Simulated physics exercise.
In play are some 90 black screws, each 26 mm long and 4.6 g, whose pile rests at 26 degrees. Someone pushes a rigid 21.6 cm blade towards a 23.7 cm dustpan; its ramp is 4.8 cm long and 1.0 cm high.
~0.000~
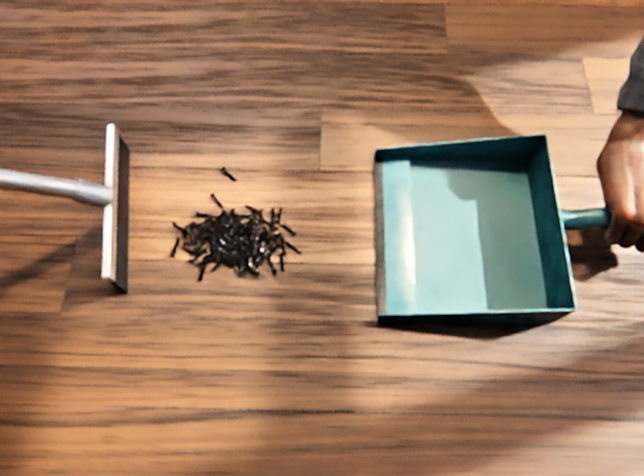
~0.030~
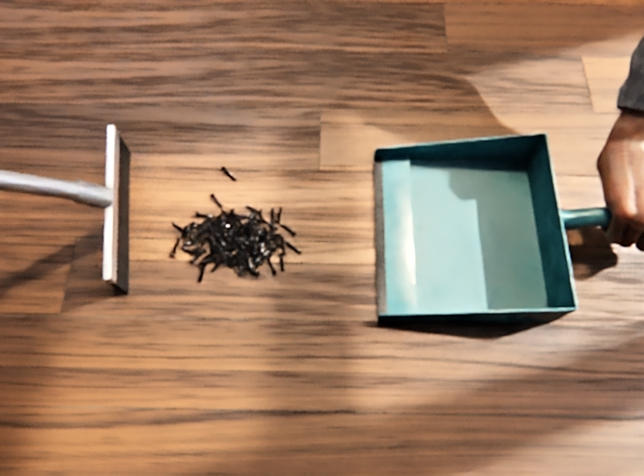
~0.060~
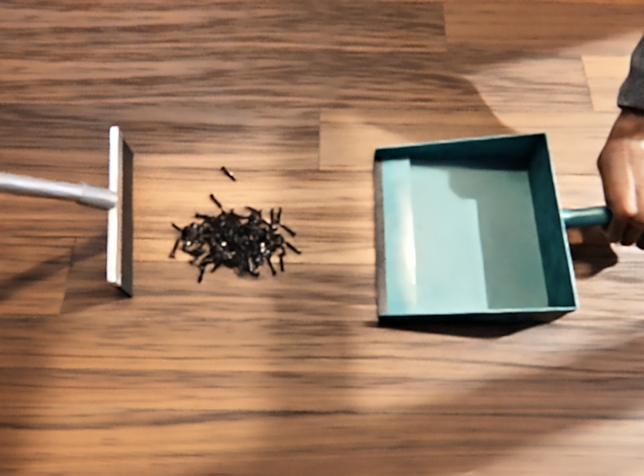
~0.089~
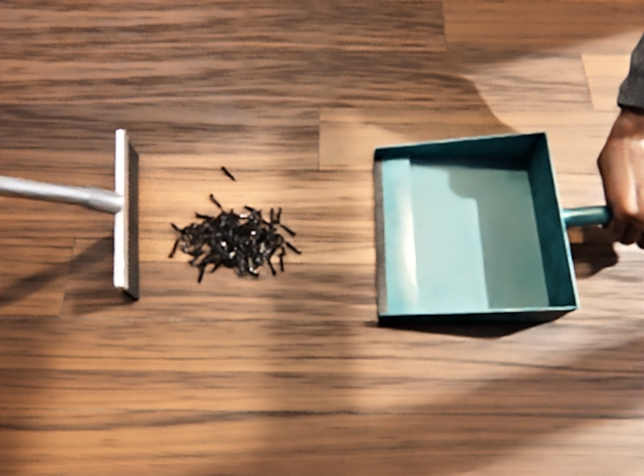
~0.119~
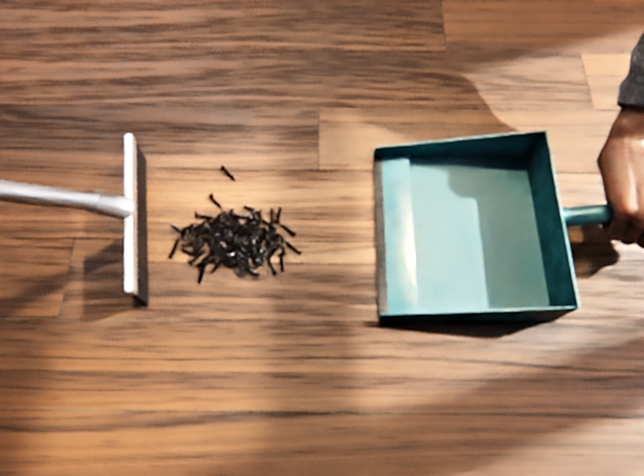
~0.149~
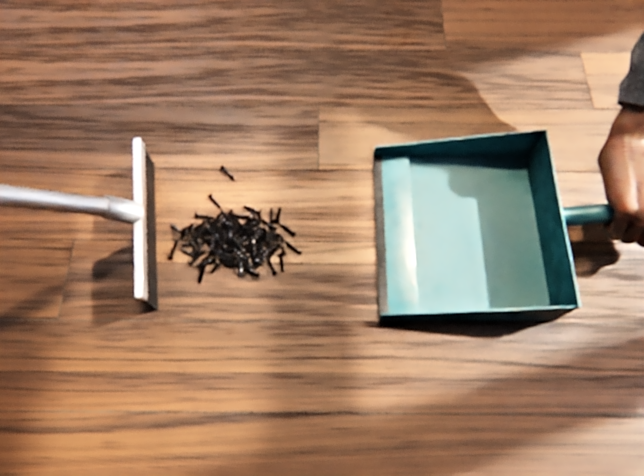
To begin with, a pile of small black screws lies on a wooden floor between a flat blade on a pale handle at left and a teal dustpan gripped by a hand at right. The blade then slides rightward and slightly towards the viewer, nearing the screws without touching them, while pile and dustpan stay practically still.
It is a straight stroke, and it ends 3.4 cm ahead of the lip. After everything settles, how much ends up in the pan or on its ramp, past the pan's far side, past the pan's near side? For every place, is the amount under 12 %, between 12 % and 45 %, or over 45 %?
As I see it, pan: Looks like a thin scattering will settle there, far side: Looks like a thin scattering will settle there, near side: Looks like a thin scattering will settle there.
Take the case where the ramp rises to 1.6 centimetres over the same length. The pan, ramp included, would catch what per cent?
It would be roughly 0 percent.
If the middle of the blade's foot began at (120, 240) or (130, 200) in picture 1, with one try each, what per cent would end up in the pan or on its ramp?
Roughly 0 % and 0 %.
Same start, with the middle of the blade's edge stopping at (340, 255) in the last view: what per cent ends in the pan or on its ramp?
Some 5 per cent.
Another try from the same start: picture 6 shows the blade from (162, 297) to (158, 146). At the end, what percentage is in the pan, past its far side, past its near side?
Per cent by place - pan 10, far side 0, near side 0.
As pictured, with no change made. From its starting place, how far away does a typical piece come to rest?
About 16 cm.
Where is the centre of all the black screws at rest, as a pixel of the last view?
Close to pixel (353, 250).
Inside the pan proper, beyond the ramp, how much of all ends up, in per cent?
About 0 %.
Then, at 0.43 s, middle of the blade 18 cm from the lip; 0 % over the lip, far side 0 %, near side 0 %.
After 0.61 s, middle of the blade 10 cm from the lip; 0 % over the lip, far side 0 %, near side 0 %.
Then, at 0.92 s, middle of the blade 5 cm from the lip; 0 % over the lip, far side 0 %, near side 5 %.
By 1.6 s all is still; pan 0 %, far side 0 %, near side 5 %, in front of the lip or behind the blade 95 %.
